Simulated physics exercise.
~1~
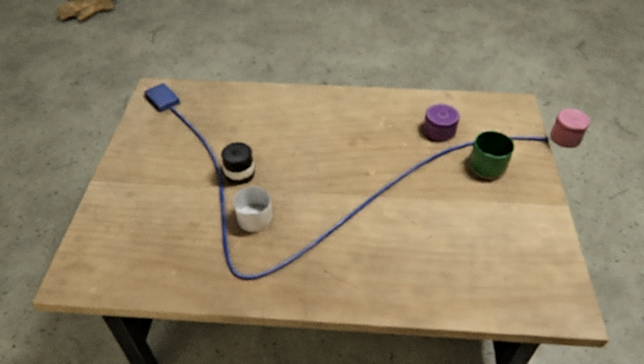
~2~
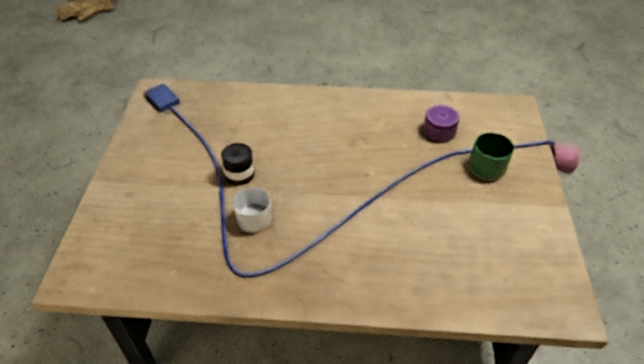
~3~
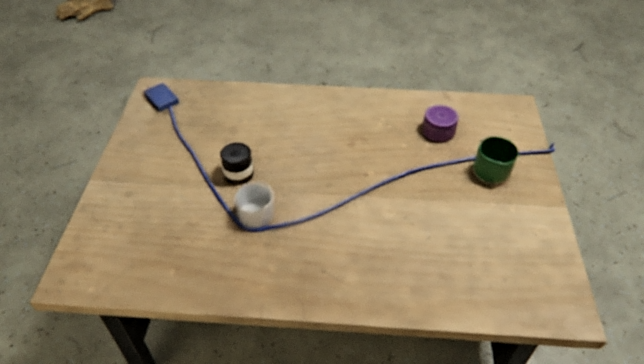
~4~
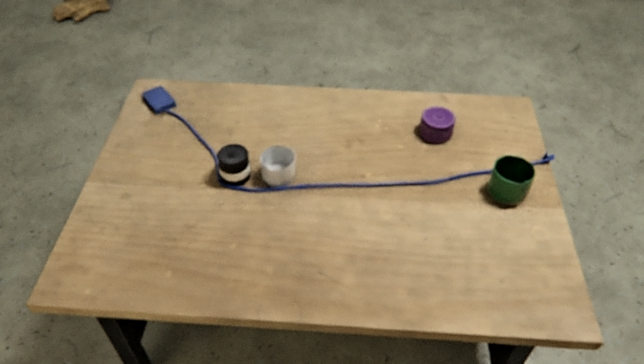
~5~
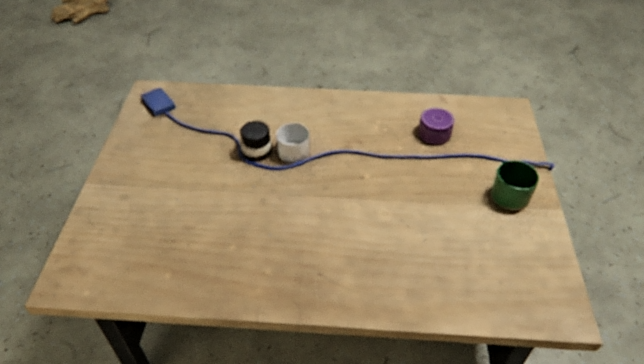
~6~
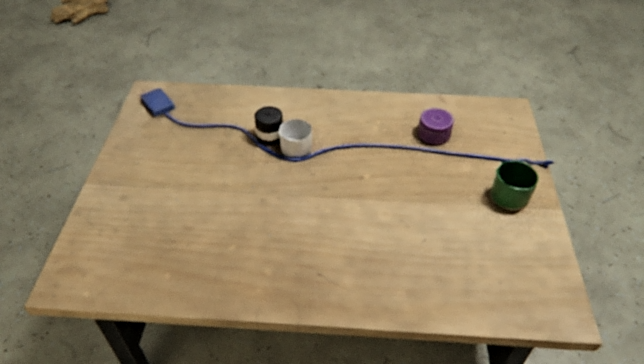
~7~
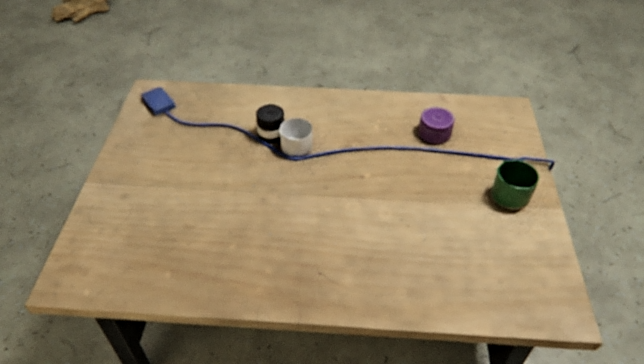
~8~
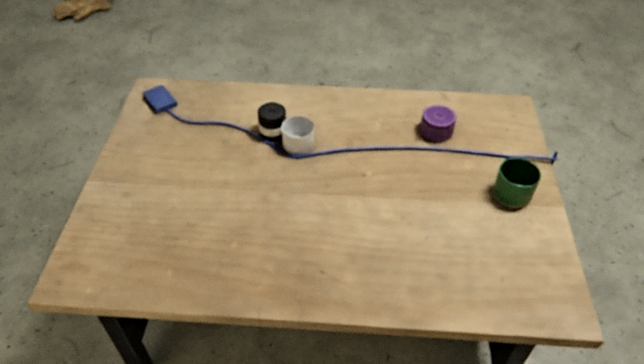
A pink cylinder at the right edge of a wooden table tips over the side and drops out of sight, with a blue cable trailing over that edge. The cable, which loops past a white cup and a black tin to a flat blue object at the upper left, begins to straighten. Its low bend sweeps upward, pushing the white cup up and to the right, while the green mug shifts toward the right edge. The black tin then slides up and right too. Everything settles, with the cup and tin close together, the mug near the edge, and the purple tub unmoved.
